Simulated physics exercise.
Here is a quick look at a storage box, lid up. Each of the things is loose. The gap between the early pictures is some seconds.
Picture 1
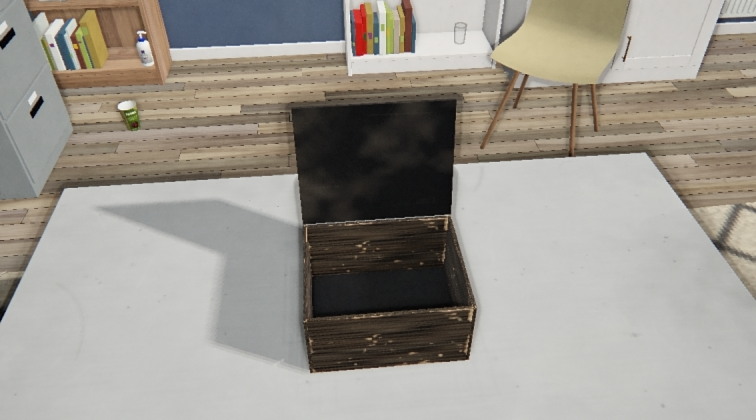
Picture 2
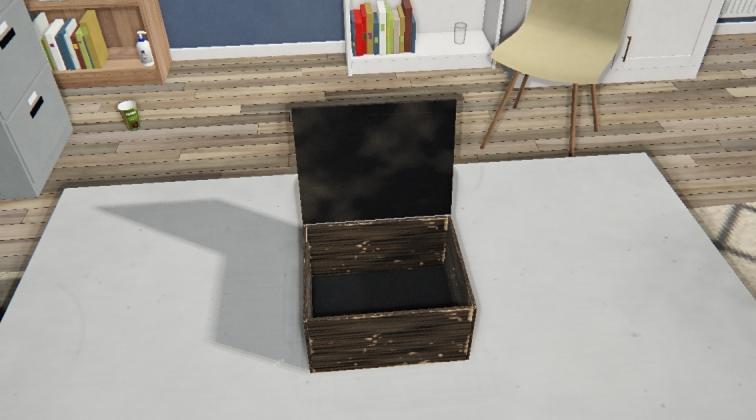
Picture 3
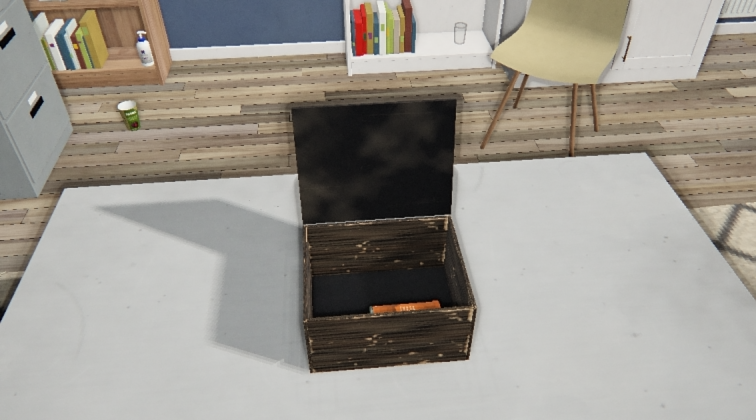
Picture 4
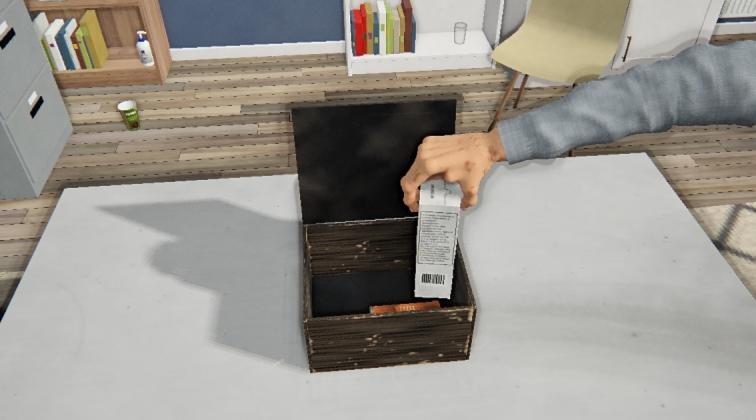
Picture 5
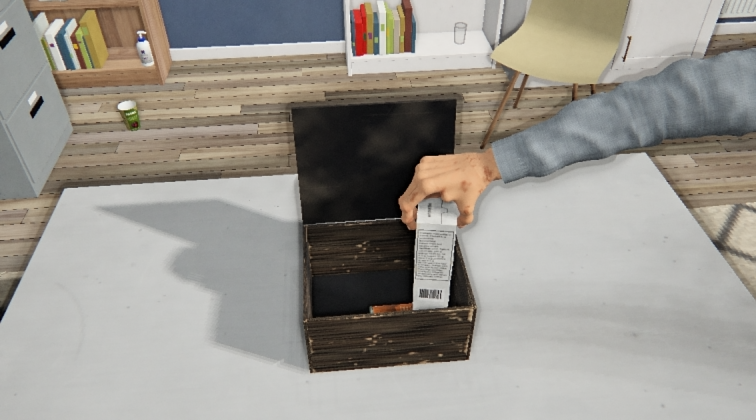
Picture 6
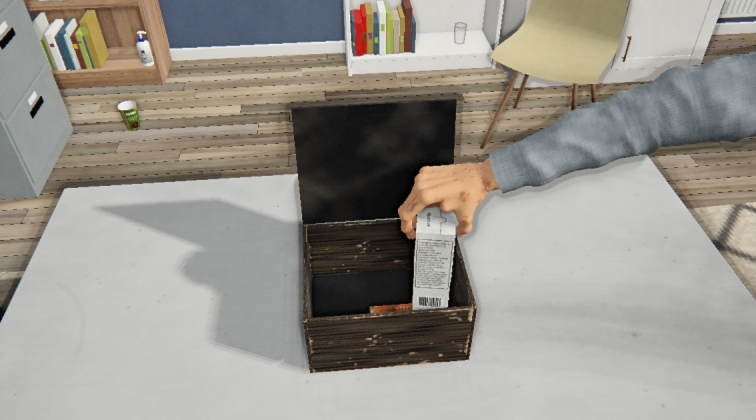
A hand in a grey sleeve lowering a white carton into an open dark wooden box, beside an orange item that appeared earlier.
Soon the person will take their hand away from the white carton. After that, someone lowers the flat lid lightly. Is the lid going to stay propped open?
Most likely the lid will not meet the rim.
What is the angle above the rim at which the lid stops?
Near 80°.
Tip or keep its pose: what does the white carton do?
Looking at the last picture, it sits at an angle.
Then, 0.50 s past the last view, white carton rocked 36° from its first pose near (428, 250).
Then, 1.00 s past the last view, lid starting down; white carton rocked 42° from its first pose near (430, 250).
Then, 2.60 s past the last view, lid 80° above the rim; white carton rocked 42° from its first pose near (429, 250).
Then, 4.50 s past the last view, white carton resting near (429, 250).
Finally, lid 80° above the rim; down or leaning hard in the box, white carton; orange tin still in place. Final places as the last picture's camera would see them, white carton near (429, 250).
